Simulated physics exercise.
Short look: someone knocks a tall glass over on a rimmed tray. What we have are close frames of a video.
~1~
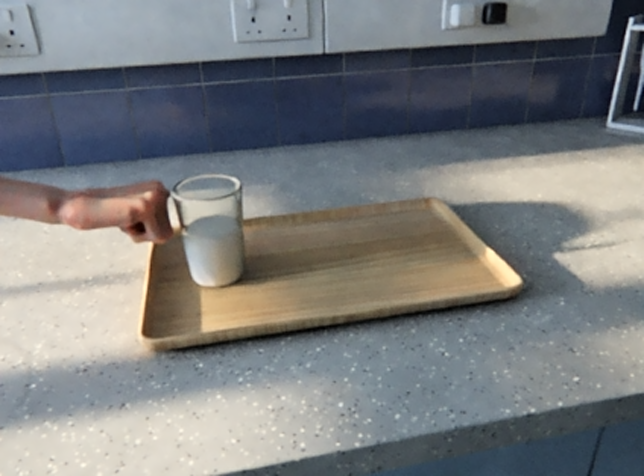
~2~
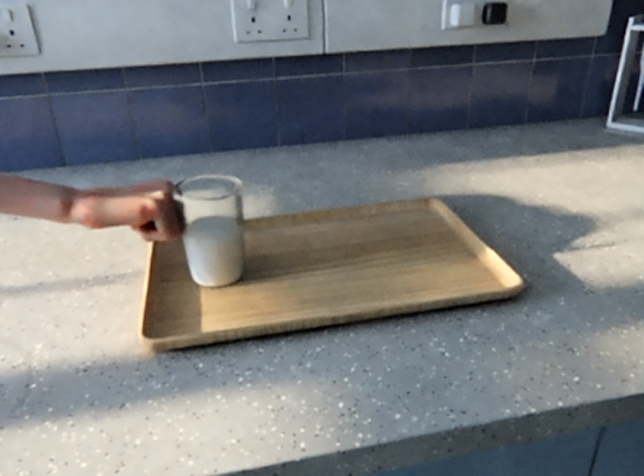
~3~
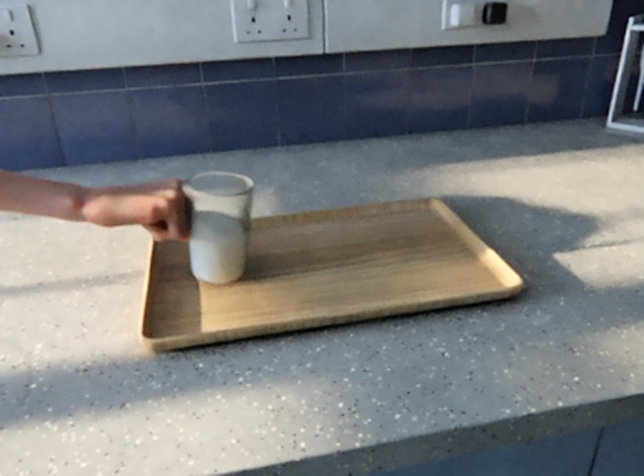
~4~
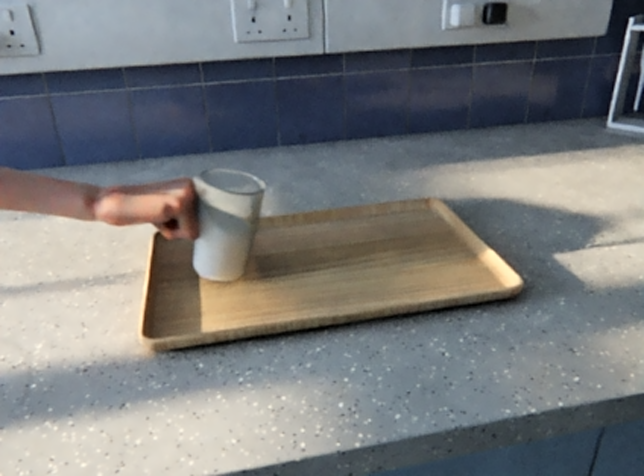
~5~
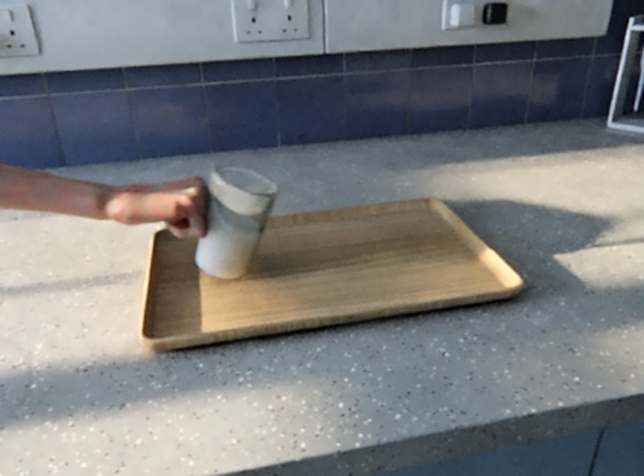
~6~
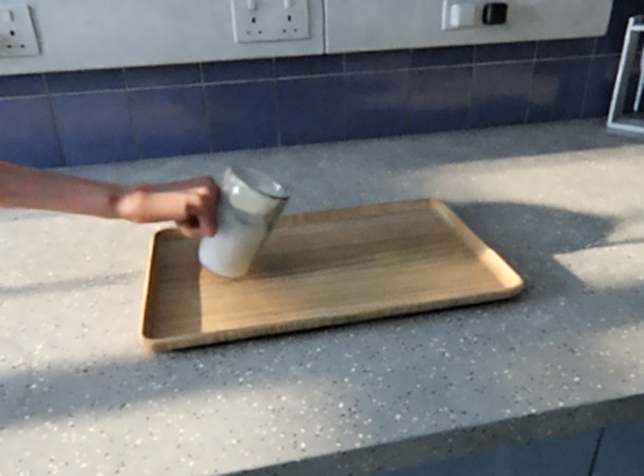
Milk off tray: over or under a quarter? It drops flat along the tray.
Over a quarter.
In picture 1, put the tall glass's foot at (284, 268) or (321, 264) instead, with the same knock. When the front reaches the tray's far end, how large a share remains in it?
First about 70, then 80 per cent.
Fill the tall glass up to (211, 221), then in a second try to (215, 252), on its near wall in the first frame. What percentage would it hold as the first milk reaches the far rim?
The first gives 50 %, the second 50 %.
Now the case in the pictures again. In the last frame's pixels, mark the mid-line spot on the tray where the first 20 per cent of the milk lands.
I'd mark it somewhere roughly at pixel (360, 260).
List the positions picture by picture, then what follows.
Tilt 0°; right rim (240, 185); surface from (184, 227) to (239, 221); the tray's far rim is at (475, 236); the tray is clear ahead, in the first picture.
Tilt 0°; right rim (240, 185); surface from (185, 227) to (239, 220), in the second picture.
Tilt 7°; right rim (252, 185); surface from (191, 210) to (243, 221), in the third picture.
Tilt 13°; right rim (264, 186); surface from (199, 198) to (251, 224), in the fourth picture.
Tilt 21°; right rim (277, 190); surface from (207, 214) to (260, 222), in the fifth picture.
Tilt 28°; right rim (288, 194); surface from (214, 218) to (265, 219), in the sixth picture.
A moment on, the tall glass lies on its side and 100 per cent is in the glass, 0 on the tray and 0 above or beyond its rim.
Next, the tall glass lies on its side and 53 per cent is in the glass, 37 on the tray and 10 above or beyond its rim.
Then the tall glass lies on its side and 26 per cent is in the glass, 60 on the tray and 14 above or beyond its rim.
Later the tall glass lies on its side and 14 per cent is in the glass, 44 on the tray and 42 above or beyond its rim.
Finally, 59 per cent is held by tray and glass, 41 is off the tray.
